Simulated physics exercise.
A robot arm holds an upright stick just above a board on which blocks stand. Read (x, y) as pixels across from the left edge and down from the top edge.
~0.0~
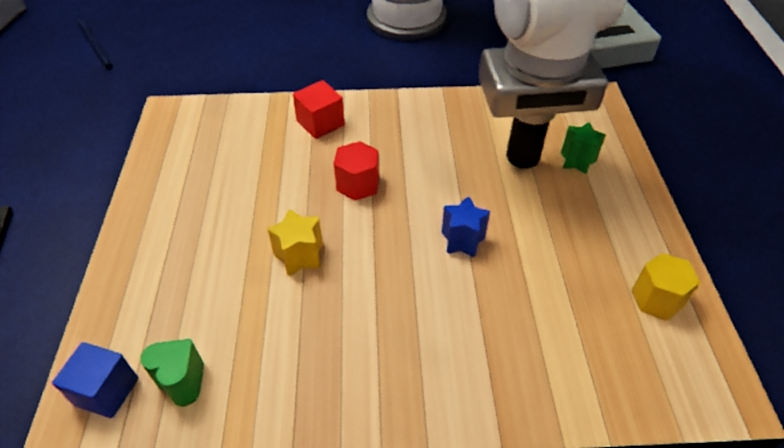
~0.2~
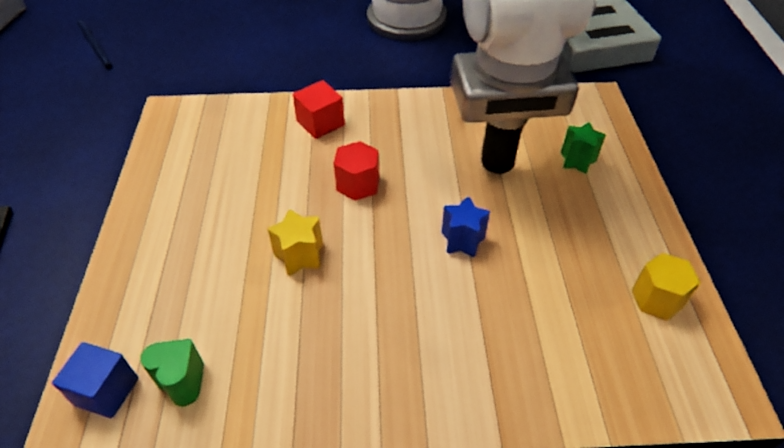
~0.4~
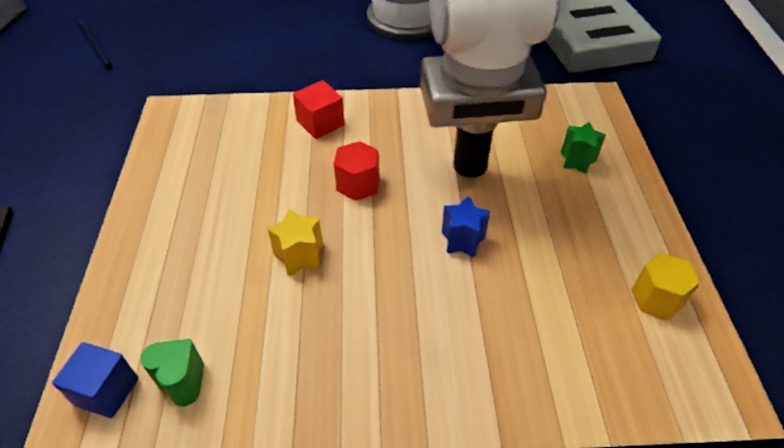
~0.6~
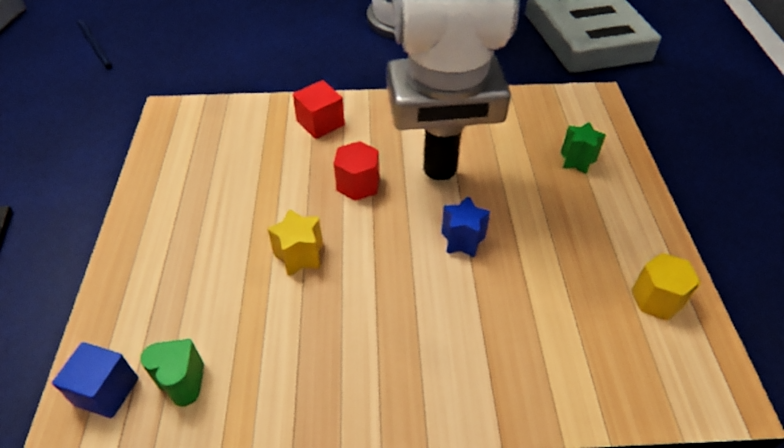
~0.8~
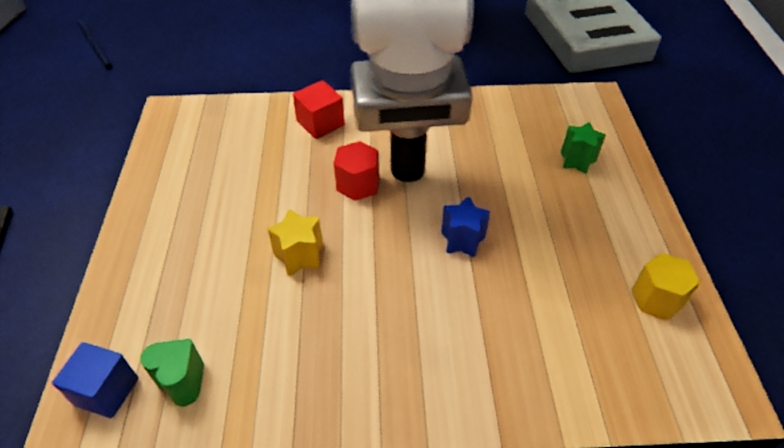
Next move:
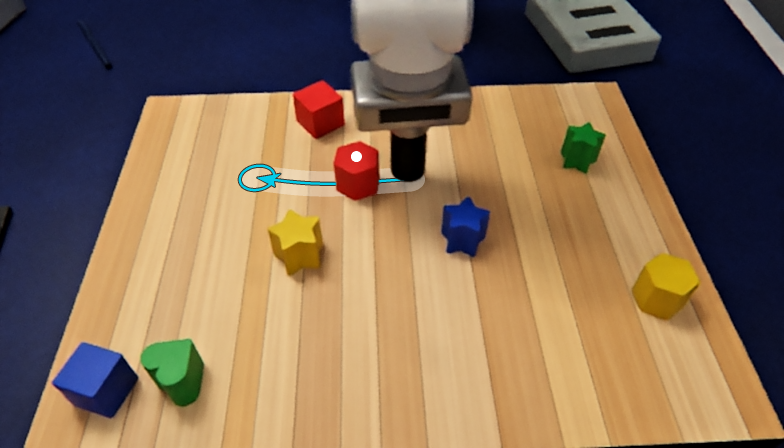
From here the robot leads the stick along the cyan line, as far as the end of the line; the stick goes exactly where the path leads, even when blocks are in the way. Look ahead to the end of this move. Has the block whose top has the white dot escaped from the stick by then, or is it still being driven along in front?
I predict the stick has moved past it.
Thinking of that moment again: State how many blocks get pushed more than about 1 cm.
The count is one.
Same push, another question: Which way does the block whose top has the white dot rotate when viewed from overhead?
Short answer: Counterclockwise.
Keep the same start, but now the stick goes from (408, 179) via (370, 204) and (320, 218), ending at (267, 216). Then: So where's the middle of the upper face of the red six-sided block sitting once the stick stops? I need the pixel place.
The middle of the upper face of the red six-sided block will lie at about (336, 157) in the picture.
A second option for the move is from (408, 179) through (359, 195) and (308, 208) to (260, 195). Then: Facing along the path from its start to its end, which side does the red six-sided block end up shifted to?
Right side.
The line goes from (408, 179) over (357, 183) and (306, 183) to (257, 178); the dot is on the red six-sided block.
What follows on the original path. One third of the way, stick at (356, 175); red six-sided block at (316, 162), turned 15° anticlockwise.
Two thirds of the way, stick at (305, 175); red six-sided block at (263, 169), turned 40° anticlockwise.
At the end, stick at (255, 170); red square piece unmoved; red six-sided block at (232, 177), turned 75° anticlockwise.
